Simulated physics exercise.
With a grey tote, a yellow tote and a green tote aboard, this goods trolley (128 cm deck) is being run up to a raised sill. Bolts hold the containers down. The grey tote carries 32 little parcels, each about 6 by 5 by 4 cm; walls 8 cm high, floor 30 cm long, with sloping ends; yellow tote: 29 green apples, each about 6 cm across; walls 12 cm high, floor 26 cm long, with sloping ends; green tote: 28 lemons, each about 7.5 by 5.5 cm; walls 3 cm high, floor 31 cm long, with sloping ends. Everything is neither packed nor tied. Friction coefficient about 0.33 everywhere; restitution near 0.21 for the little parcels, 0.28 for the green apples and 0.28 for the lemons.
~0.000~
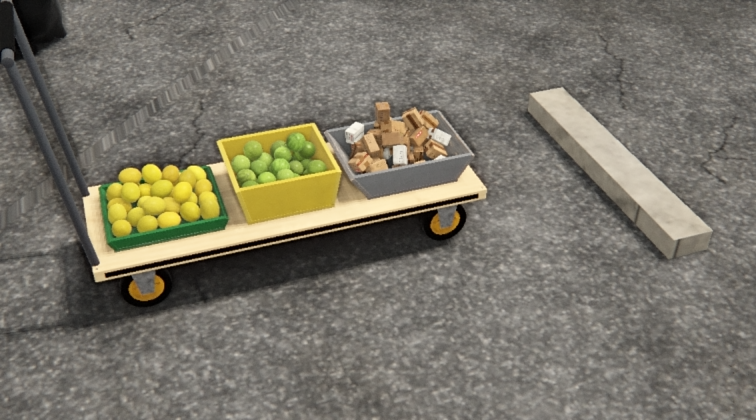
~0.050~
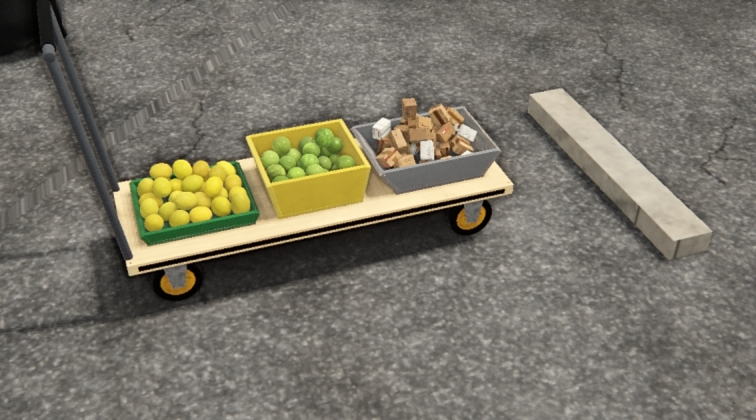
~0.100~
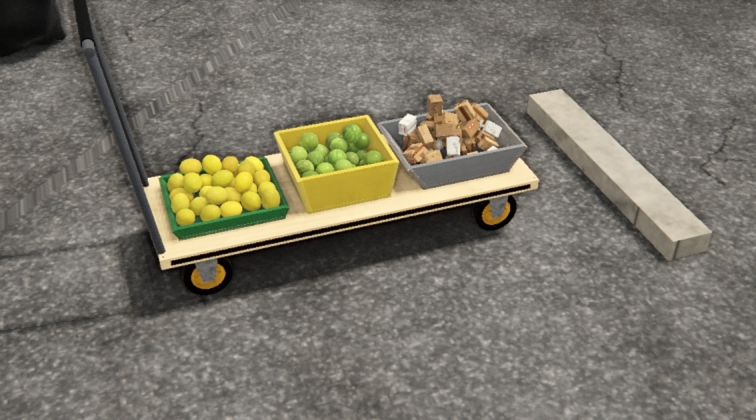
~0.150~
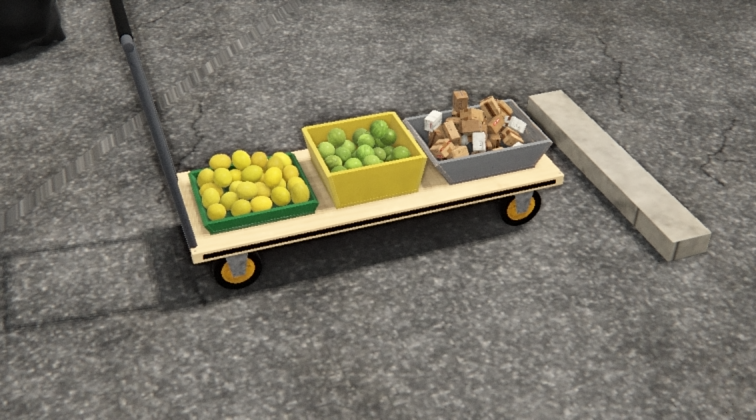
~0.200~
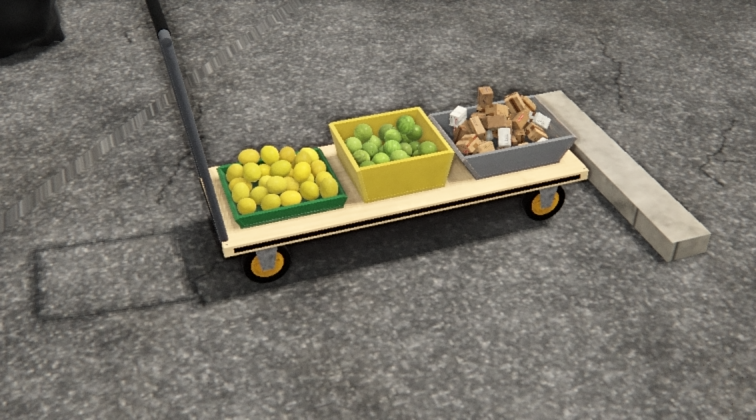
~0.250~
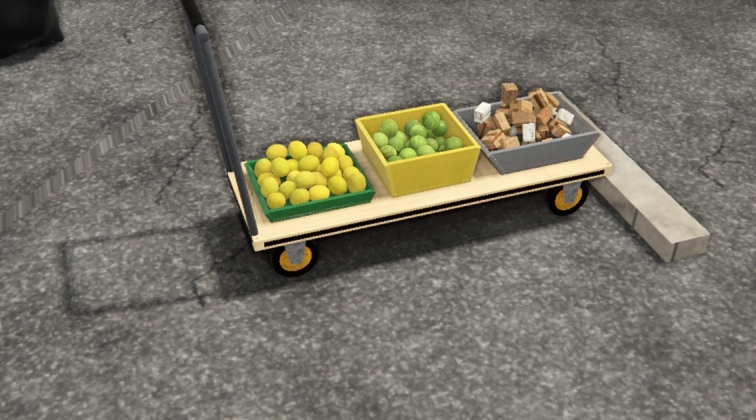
At first, a flat trolley carrying a green tote of yellow fruit, a yellow tote of green apples and a grey tote of little parcels stands left of a pale raised sill. It rolls steadily rightward, closing the gap, until its front end is beside the sill, with the loads still inside their totes.
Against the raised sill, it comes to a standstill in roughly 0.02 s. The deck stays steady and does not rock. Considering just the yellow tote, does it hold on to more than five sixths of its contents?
Yes, A sixth is not reached.
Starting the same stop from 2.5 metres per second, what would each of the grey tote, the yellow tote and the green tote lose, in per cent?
In that case the grey tote sheds 40 per cent of its load, the yellow tote 10 per cent, and the green tote 40 per cent.
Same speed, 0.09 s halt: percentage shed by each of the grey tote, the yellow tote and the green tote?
You'd end up with grey tote at 10 %, yellow tote at 0 % and green tote at 30 %.
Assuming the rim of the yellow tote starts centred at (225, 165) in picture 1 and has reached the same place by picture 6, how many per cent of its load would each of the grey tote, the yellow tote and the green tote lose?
Grey tote 40, yellow tote 10, green tote 40 per cent.
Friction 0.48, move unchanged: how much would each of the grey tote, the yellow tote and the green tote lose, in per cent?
You'd see grey tote shed 20 percent, yellow tote shed 0 percent, and green tote shed 30 percent.
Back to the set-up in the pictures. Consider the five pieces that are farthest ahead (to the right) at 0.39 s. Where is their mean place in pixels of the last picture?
Close to (590, 98) in the last view.
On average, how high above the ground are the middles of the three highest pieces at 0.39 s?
Close to 42 cm up.
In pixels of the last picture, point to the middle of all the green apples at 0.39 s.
Somewhere around pixel (451, 145).
After 0.29 s, impact.
After 0.39 s, 0 of 32 out of the grey tote, 0 of 29 out of the yellow tote and 2 of 28 out of the green tote.
After 0.51 s, 4 of 32 out of the grey tote, 2 of 29 out of the yellow tote and 7 of 28 out of the green tote.
After 0.74 s, 6 of 32 out of the grey tote, 2 of 29 out of the yellow tote and 9 of 28 out of the green tote.
When it is over (at 1.25 s), 6 of 32 out of the grey tote, 2 of 29 out of the yellow tote and 9 of 28 out of the green tote. Asked share, 2 of 29, 7 per cent.
